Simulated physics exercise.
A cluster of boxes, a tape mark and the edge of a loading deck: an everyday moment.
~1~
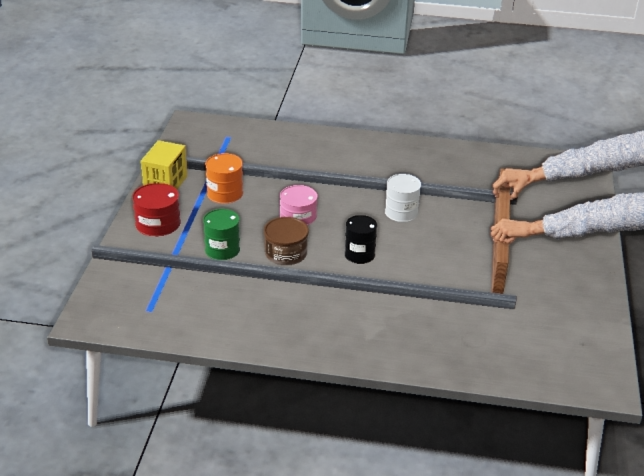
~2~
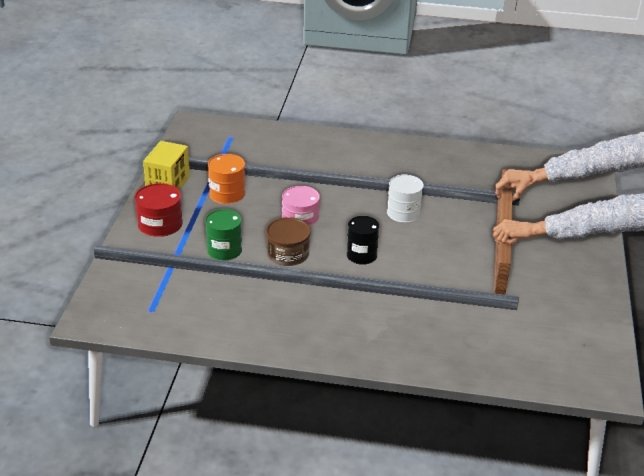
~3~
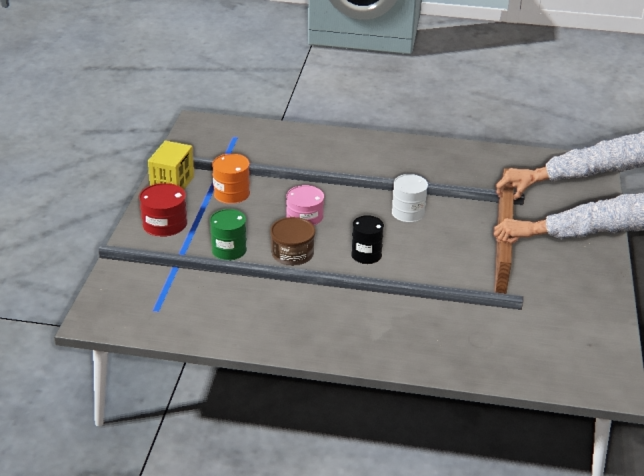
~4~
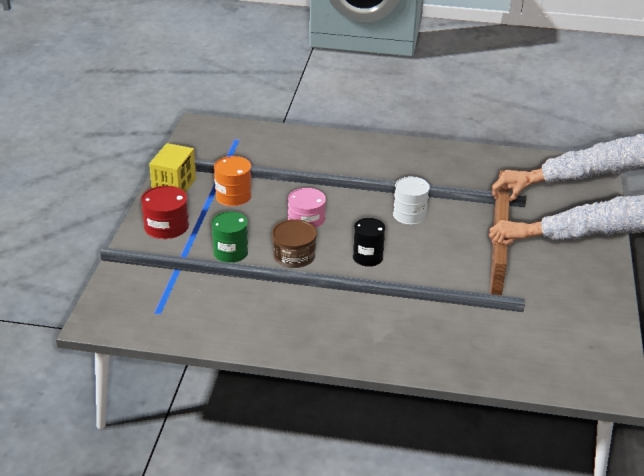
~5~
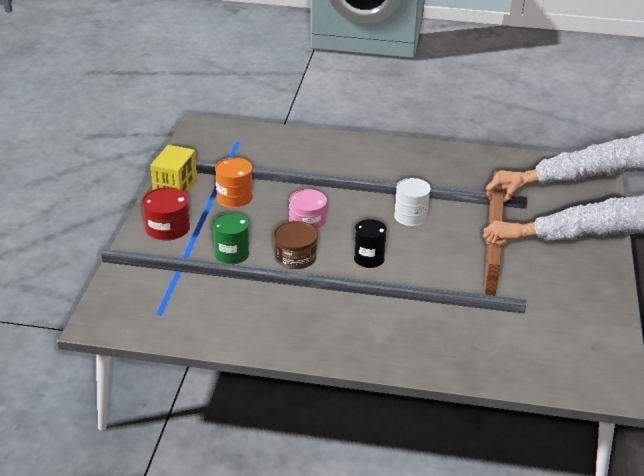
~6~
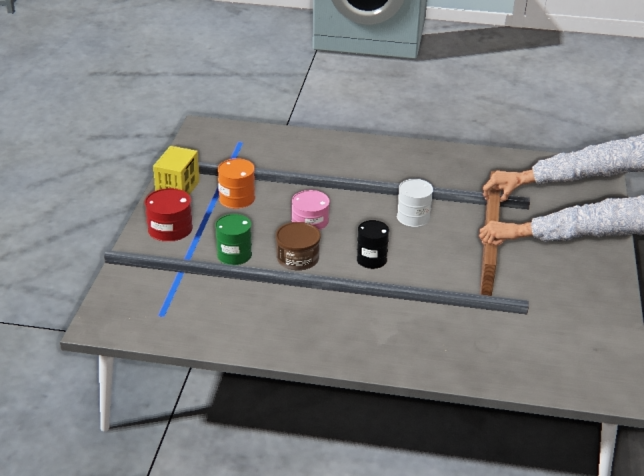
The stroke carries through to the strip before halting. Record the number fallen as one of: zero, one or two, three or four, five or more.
Just one, or two at most, falls.
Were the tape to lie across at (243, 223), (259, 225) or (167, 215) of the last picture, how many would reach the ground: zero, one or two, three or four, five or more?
Taking the places in the order asked: None, then none, then 3 or 4.
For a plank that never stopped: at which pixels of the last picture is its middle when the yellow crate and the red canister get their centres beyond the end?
The middle is at (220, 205) when it's the yellow crate, and at (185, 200) when it's the red canister.
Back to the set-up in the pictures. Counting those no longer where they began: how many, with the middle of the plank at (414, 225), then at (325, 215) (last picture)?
First 1, after that 5.
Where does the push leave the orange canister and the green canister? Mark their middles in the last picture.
The orange canister ends at (167, 178) and the green canister at (129, 235).
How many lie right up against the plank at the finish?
The count in contact is 4.
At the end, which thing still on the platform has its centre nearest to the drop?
That's the green canister.
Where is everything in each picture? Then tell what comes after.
Yellow crate (165, 169); red canister (157, 210); orange canister (225, 178); plank (501, 231); tape (193, 214), in the first picture.
Red canister (159, 210); black canister (363, 240), in the second picture.
Orange canister (231, 179); brown pail (293, 241), in the third picture.
Yellow crate (173, 172); plank (501, 233), in the fourth picture.
Red canister (166, 214); pink canister (308, 210), in the fifth picture.
Yellow crate (177, 174); red canister (169, 215); orange canister (237, 184); plank (491, 233); tape (206, 219), in the sixth picture.
A little later, none off yet; yellow crate at rest near (177, 174); red canister at rest near (169, 215); orange canister at rest near (237, 184).
Next, none off yet; yellow crate at rest near (177, 174); red canister at rest near (169, 215); orange canister shifted a little near (217, 182).
When it is over, the number that fall off is one or two; down, yellow crate.
